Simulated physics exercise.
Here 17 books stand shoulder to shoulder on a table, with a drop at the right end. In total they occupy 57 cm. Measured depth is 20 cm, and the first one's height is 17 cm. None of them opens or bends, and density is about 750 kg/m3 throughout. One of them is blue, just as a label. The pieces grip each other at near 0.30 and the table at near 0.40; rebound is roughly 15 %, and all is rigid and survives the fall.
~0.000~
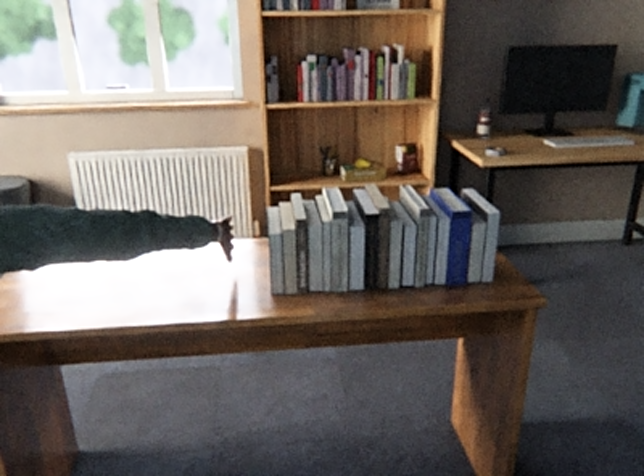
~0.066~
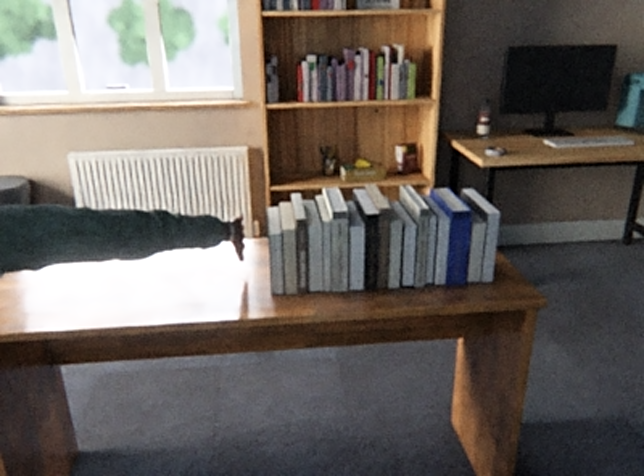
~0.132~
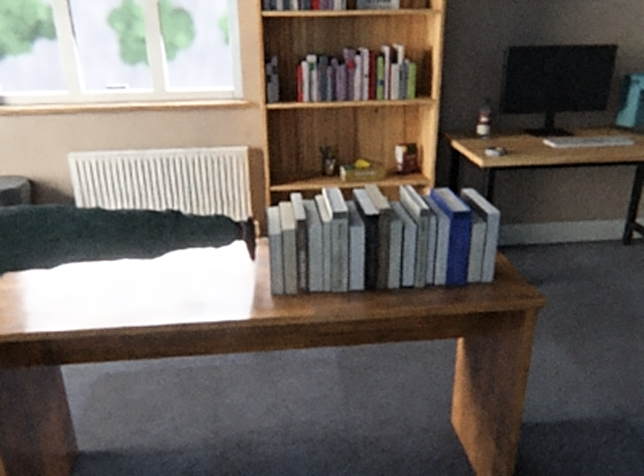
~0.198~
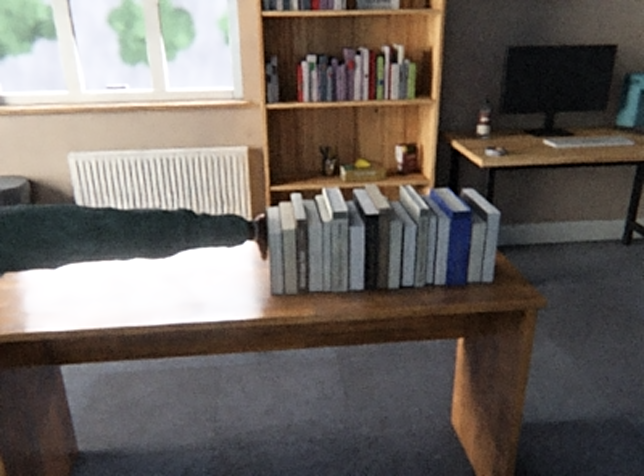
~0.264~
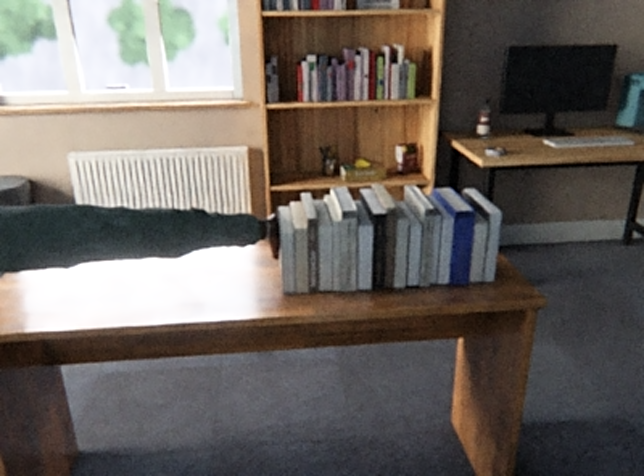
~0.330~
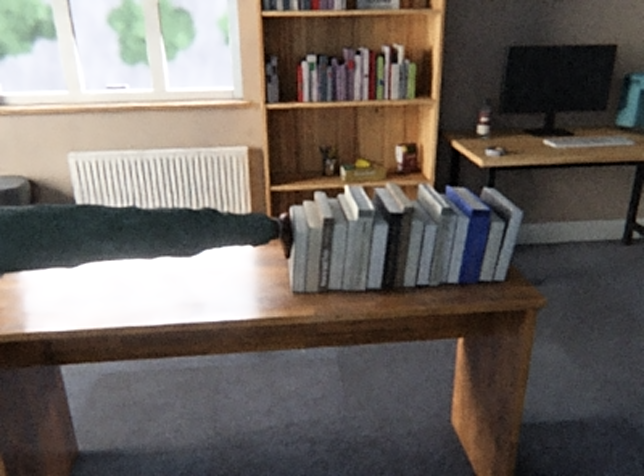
A row of upright grey and white books, with one blue book near its right end, stands on a brown wooden table in a room seen from slightly above. Behind are a window, a white radiator, a filled bookcase and a desk with a dark monitor. A dark-sleeved arm slides in from the left, meets the row and pushes the books rightward, some leaning slightly, while the view stays still.
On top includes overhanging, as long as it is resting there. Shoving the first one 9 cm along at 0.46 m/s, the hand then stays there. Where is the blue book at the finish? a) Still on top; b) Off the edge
Option b: Off the edge.
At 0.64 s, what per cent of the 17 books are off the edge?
By then, 5 per cent.
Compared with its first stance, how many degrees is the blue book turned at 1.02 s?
Near 130 degrees from where it started.
By 0.39 s, none of the 17 books off the edge, 17 disturbed; blue book tilted 8°.
By 0.64 s, 1 of the 17 books off the edge; blue book tilted 46°.
By 1.02 s, 3 of the 17 books off the edge; blue book on its side.
When it is over (1.3 s), 3 of the 17 books off the edge; blue book tilted 67°, 74 cm lower. In pixels of the last frame, middles, blue book near (497, 446).
